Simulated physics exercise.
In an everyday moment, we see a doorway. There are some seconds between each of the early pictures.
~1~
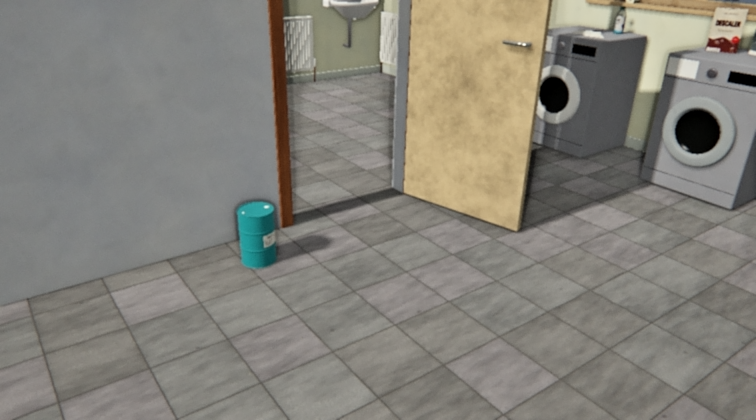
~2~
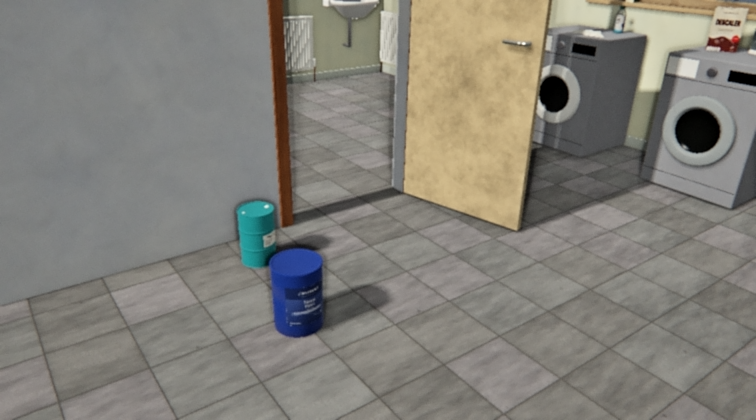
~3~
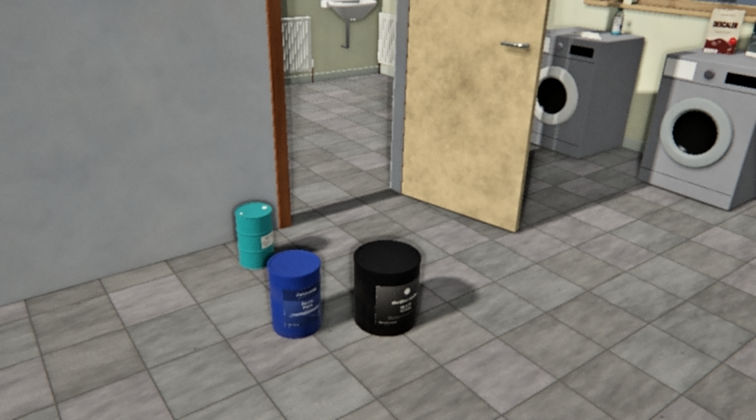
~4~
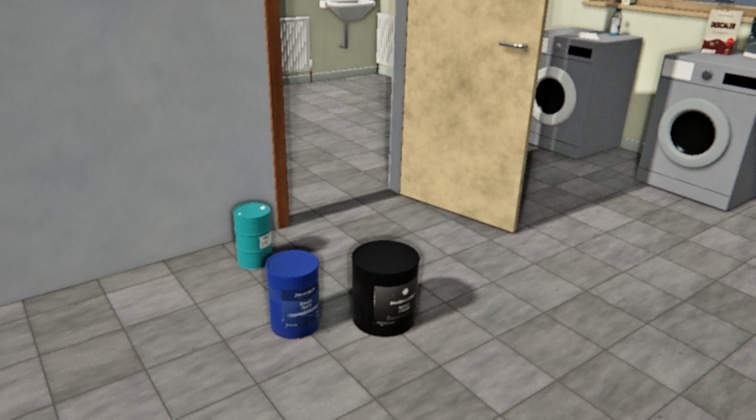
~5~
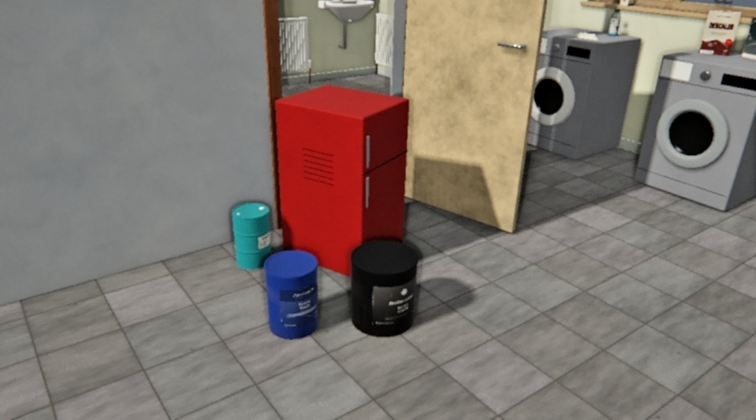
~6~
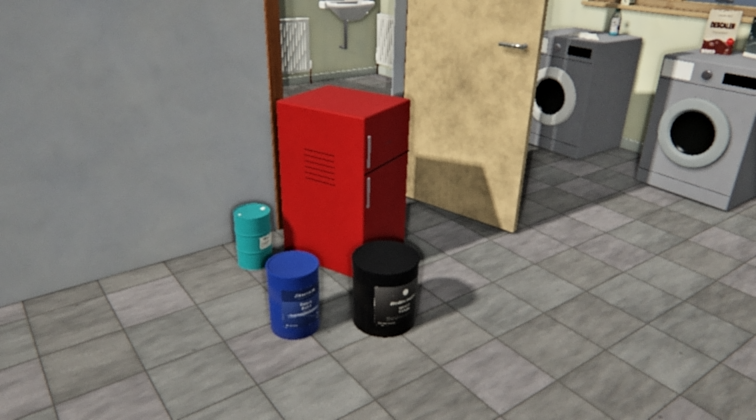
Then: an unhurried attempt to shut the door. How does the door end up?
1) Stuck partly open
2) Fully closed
Stuck partly open.
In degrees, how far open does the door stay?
About 55°.
Then, 0.50 s past the last view, open by 89°.
Then, 0.90 s past the last view, open by 65°.
Finally, open by 54°; all 4 still in place. Final places as the last picture's camera would see them, red appliance near (344, 180).
